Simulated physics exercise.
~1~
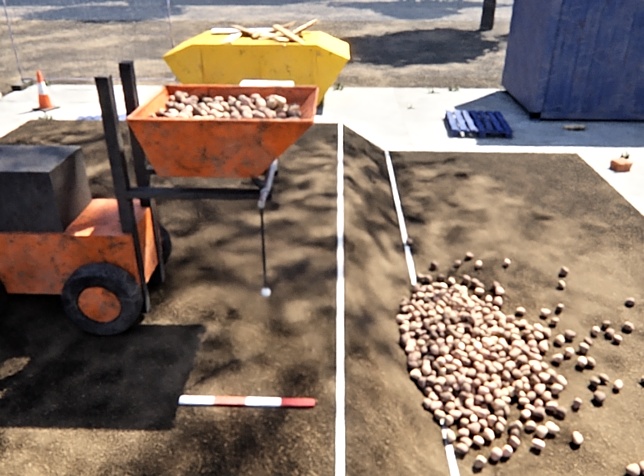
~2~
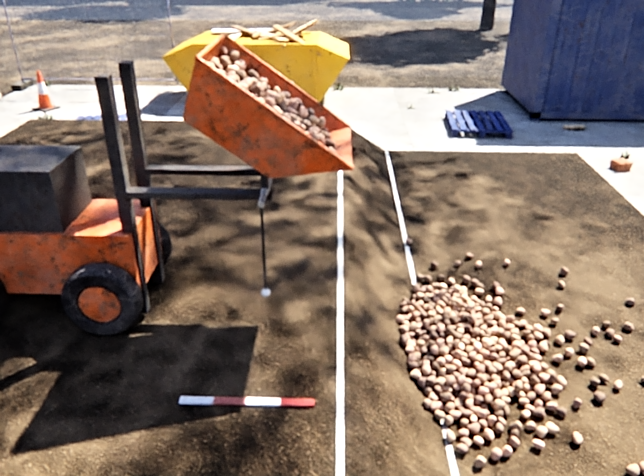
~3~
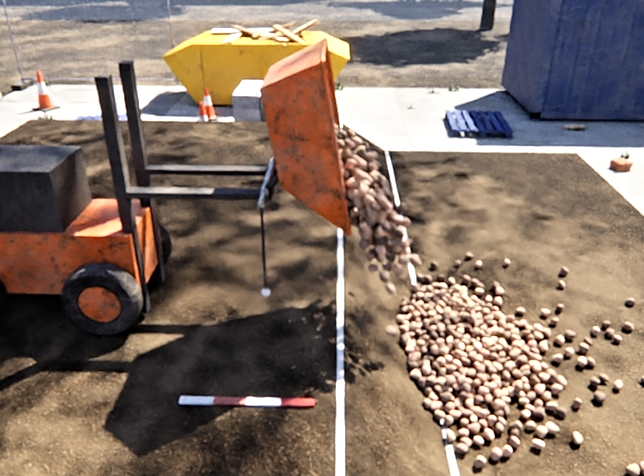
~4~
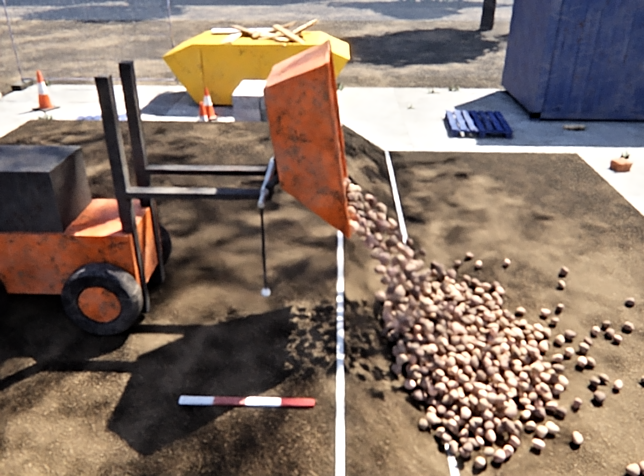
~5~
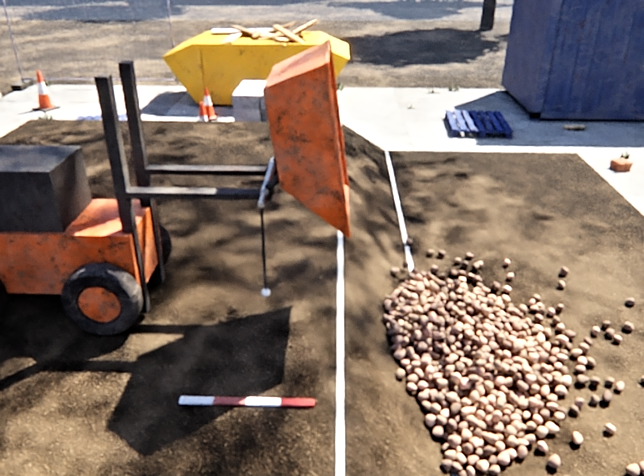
On a sunlit dirt yard, an orange fork truck tipped its raised skip steeply to the right, and the pale brown stones slid out and tumbled down a short bank onto an earlier heap, leaving the skip empty and a bigger, wider pile below.
